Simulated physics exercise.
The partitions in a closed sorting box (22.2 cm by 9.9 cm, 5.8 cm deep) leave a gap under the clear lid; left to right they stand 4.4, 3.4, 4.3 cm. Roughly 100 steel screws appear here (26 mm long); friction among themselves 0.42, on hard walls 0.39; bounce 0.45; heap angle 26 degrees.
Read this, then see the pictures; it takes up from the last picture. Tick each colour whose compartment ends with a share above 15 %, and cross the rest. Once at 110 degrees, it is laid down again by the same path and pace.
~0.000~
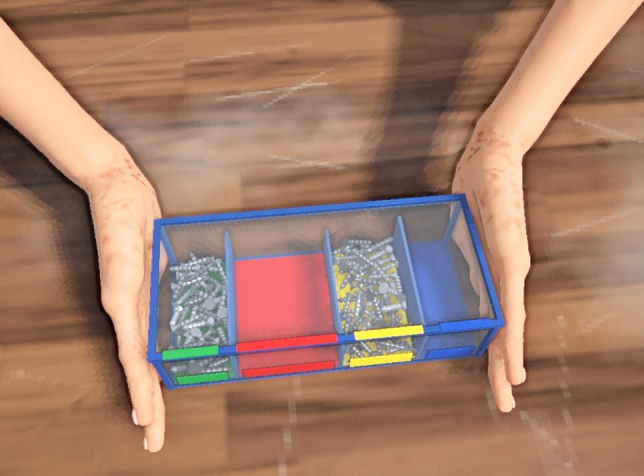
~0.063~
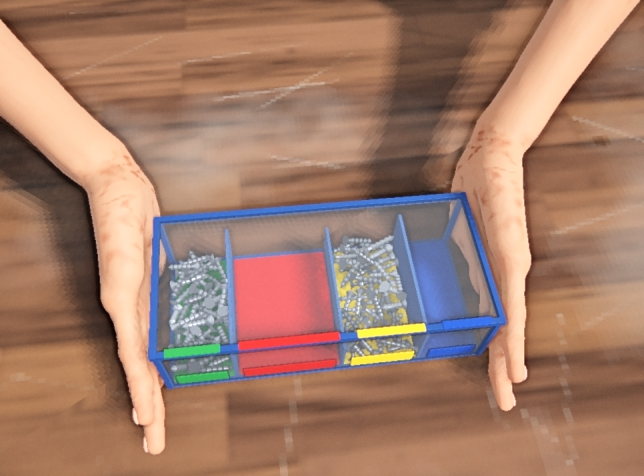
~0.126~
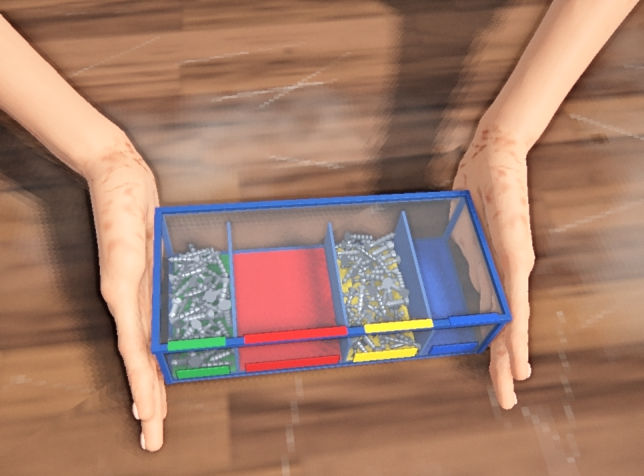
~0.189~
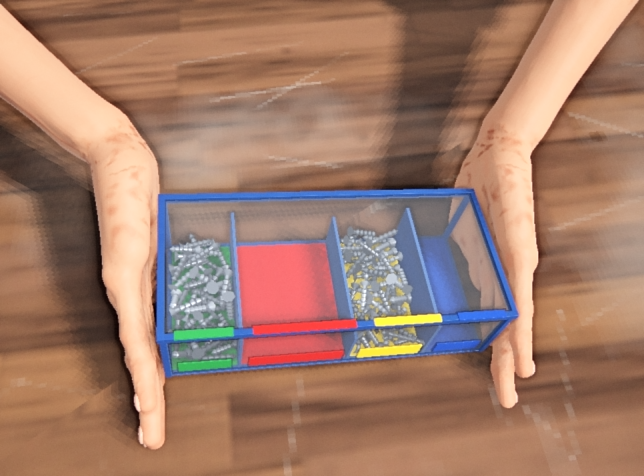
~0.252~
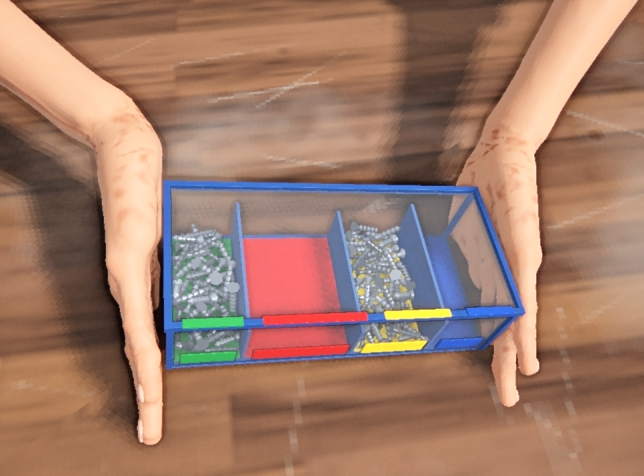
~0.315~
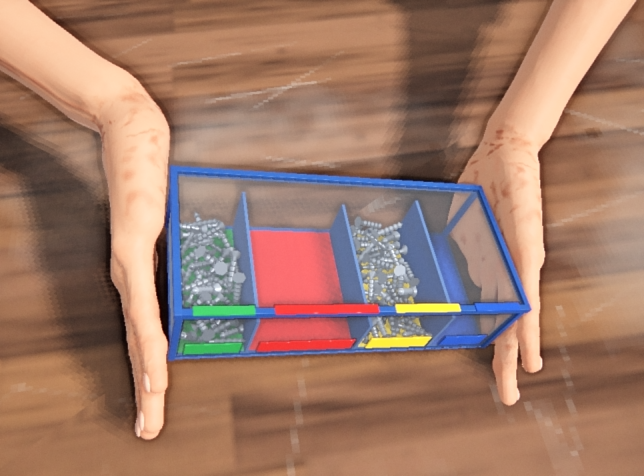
Red: Cross. Blue: Tick. Green: Tick. Yellow: Tick.
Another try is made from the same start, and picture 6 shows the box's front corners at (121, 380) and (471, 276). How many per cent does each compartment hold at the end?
Final shares, in per cent - red: 20, blue: 0, green: 80, yellow: 5.
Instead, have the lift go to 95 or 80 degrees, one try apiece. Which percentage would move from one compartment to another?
First try: Around 15 %; second try: Around 0 %.
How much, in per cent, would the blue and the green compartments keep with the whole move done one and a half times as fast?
Then: Blue 15, green 35.
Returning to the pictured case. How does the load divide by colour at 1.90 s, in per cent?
Red 5; blue 5; green 40; yellow 50.
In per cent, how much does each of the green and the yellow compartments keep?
Green at 40 and yellow at 35, in per cent.
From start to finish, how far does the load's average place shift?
It moves around 3.0 centimetres.
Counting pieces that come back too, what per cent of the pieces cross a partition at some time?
Around 30 in a hundred.
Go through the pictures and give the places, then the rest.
Box tilt 0 degrees, front corners at (155, 355) and (496, 321); green 45 %, yellow 55 %, in the first frame.
Box tilt 1 degrees, front corners at (156, 354) and (498, 319), in the second frame.
Box tilt 4 degrees, front corners at (159, 346) and (504, 316), lowest corner right back, in the third frame.
Box tilt 8 degrees, front corners at (164, 336) and (511, 312), lowest corner right back, in the fourth frame.
Box tilt 12 degrees, front corners at (172, 324) and (517, 309), lowest corner right back, in the fifth frame.
Box tilt 16 degrees, front corners at (181, 311) and (523, 306), lowest corner right back; green 45 %, yellow 55 %. Its pace works out near 60 degrees a second, in the sixth frame.
After 1.90 s, tilt 110 degrees; red 5 %, blue 5 %, green 40 %, yellow 50 %.
After 2.95 s, tilt 50 degrees; red 5 %, blue 20 %, green 40 %, yellow 35 %.
After 3.98 s, tilt 0 degrees; blue 25 %, green 40 %, yellow 35 %.
In the end, at 4.4 s, red 0 %, blue 25 %, green 40 %, yellow 35 %.
